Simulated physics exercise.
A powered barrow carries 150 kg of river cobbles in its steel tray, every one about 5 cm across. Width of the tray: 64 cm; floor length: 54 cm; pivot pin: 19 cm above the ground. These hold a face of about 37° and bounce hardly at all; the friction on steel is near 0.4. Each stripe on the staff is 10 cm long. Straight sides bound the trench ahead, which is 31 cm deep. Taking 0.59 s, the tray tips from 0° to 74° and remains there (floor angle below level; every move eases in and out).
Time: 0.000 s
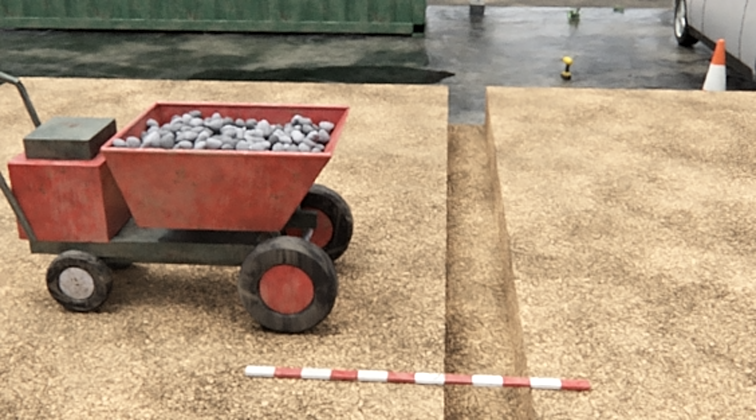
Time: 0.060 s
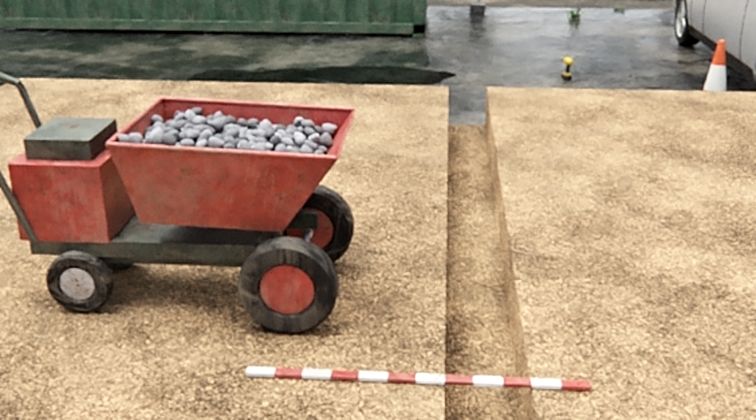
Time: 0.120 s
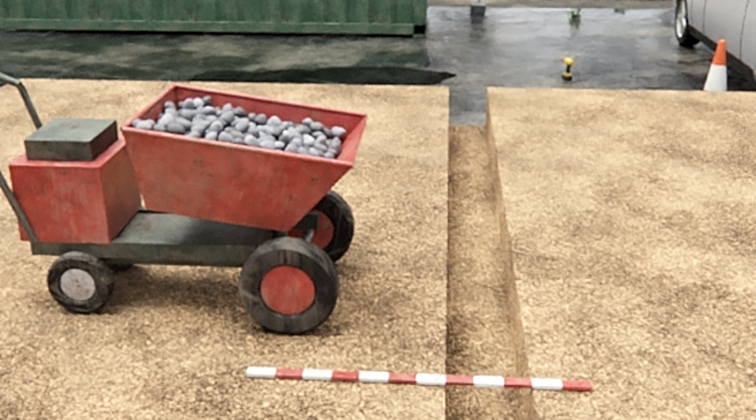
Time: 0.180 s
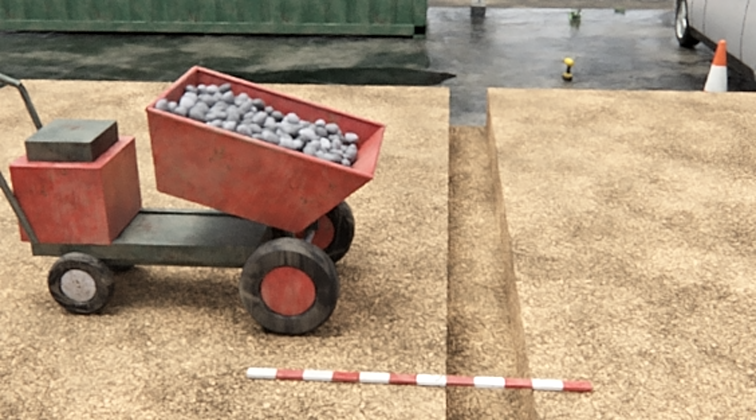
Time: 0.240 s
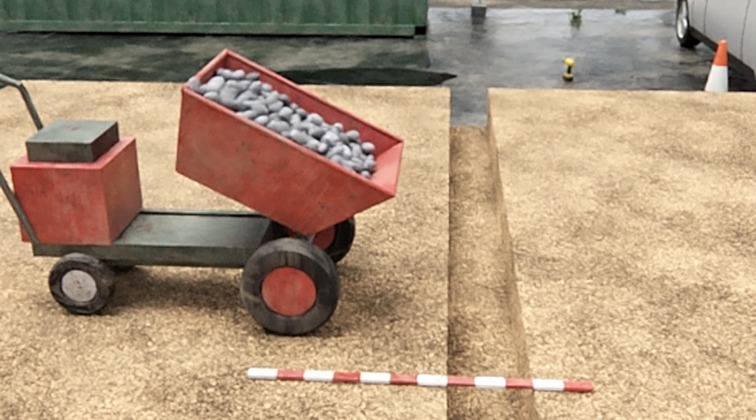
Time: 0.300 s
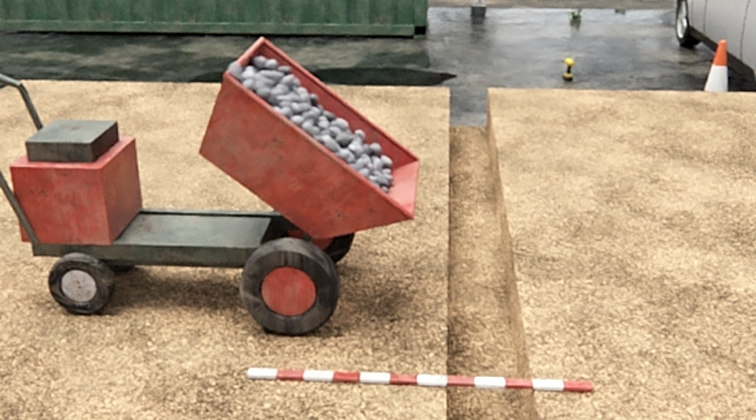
On a gravelly yard beside a narrow trench, a small red cart loaded with grey stones stood still while its tray rose at the left and tilted steeply down toward the right, carrying the stones with it.
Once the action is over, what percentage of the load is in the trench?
About 70 in every hundred.
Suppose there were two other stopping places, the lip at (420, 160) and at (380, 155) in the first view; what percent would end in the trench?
15 % and 35 %.
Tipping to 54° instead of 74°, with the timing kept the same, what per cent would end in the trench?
About 35%.
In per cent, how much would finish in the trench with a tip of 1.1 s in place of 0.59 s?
Close to 90 per cent then.
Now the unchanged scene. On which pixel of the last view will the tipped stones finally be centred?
Middle at around (498, 339), I'd say.
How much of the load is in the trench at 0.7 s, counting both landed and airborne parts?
Something like 35 in a hundred.
After 0.4 s the floor is at 62°; 100 % in the tray; the foremost stones are at (428, 229).
After 0.7 s the floor is at 74°; 66 % in the tray, 33 % in the trench, 1 % past the trench; the foremost stones are at (532, 290).
After 1.0 s the floor is at 74°; 16 % in the tray, 54 % in the trench, 30 % past the trench; the foremost stones are past the picture's edge.
After 3.0 s the floor is at 74°; 0 % in the tray, 70 % in the trench, 30 % past the trench; the foremost stones are past the picture's edge.
